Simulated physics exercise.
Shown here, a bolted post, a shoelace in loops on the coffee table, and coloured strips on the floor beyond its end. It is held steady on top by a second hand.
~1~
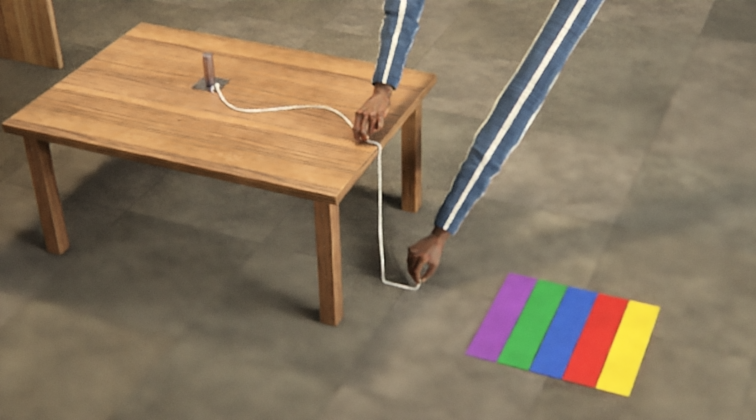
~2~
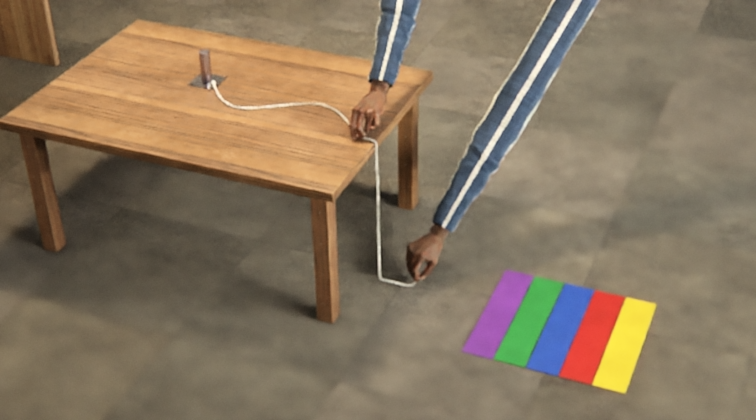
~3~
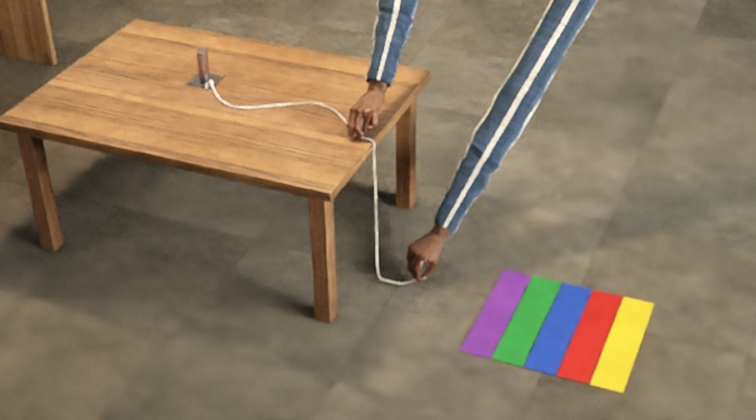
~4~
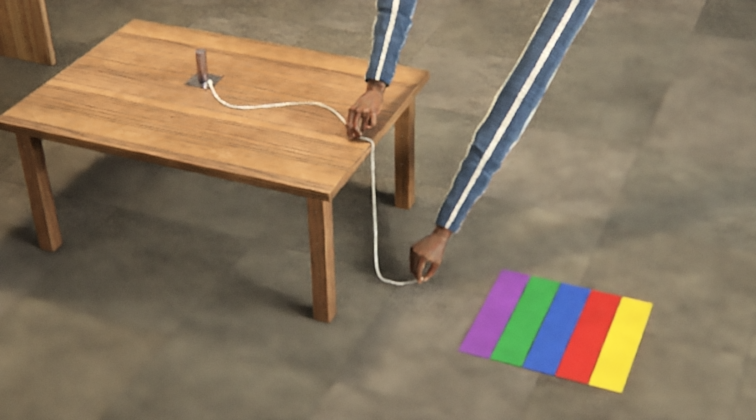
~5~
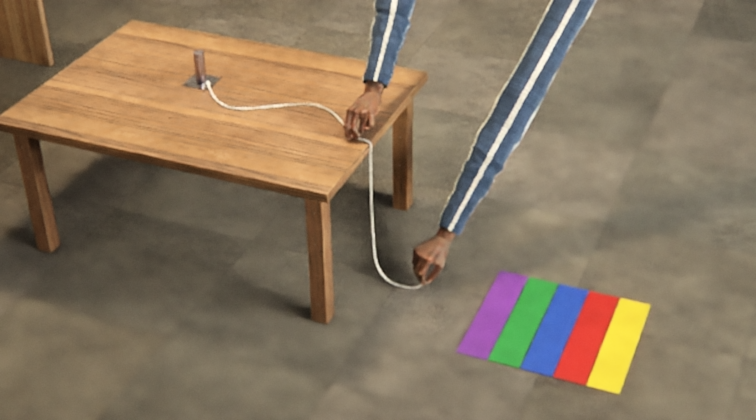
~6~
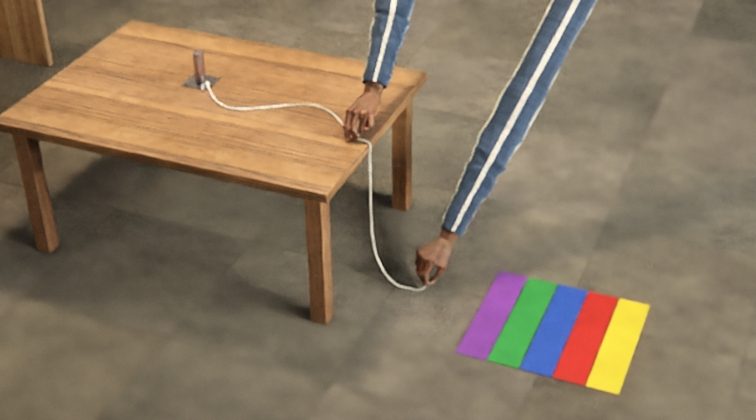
At the start, one hand presses a white cord near the edge of a wooden table while another holds its end low by the floor, left of five coloured strips. The lower hand then shifts very slightly right, and the hanging cord's bend rounds out, while the upper hand barely moves.
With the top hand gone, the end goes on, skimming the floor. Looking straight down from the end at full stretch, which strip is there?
The blue strip is there.
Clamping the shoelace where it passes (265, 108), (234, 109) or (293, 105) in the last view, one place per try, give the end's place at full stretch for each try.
Going through the three tries, you get (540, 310), (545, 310) and (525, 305).
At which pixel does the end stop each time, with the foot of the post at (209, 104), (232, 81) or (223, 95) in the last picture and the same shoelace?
In order, the pixels are (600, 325), (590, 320) and (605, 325).
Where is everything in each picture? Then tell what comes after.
End (420, 280); purple (488, 342); green (520, 350); blue (552, 358); red (585, 367); yellow (618, 375), in the first picture.
End (419, 278); shoelace through (220, 97) (275, 106) (339, 113) (374, 144) (378, 205) (379, 265), in the second picture.
End (421, 278), in the third picture.
End (422, 279); shoelace through (217, 96) (271, 106) (336, 113) (371, 144) (374, 205) (376, 265), in the fourth picture.
End (426, 282), in the fifth picture.
End (429, 283); shoelace through (214, 98) (269, 107) (333, 114) (368, 145) (371, 206) (382, 267), in the sixth picture.
Soon after, end near (504, 301); over purple.
Then, end near (538, 309); over green.
At full stretch, end near (559, 314); over blue. Over blue.
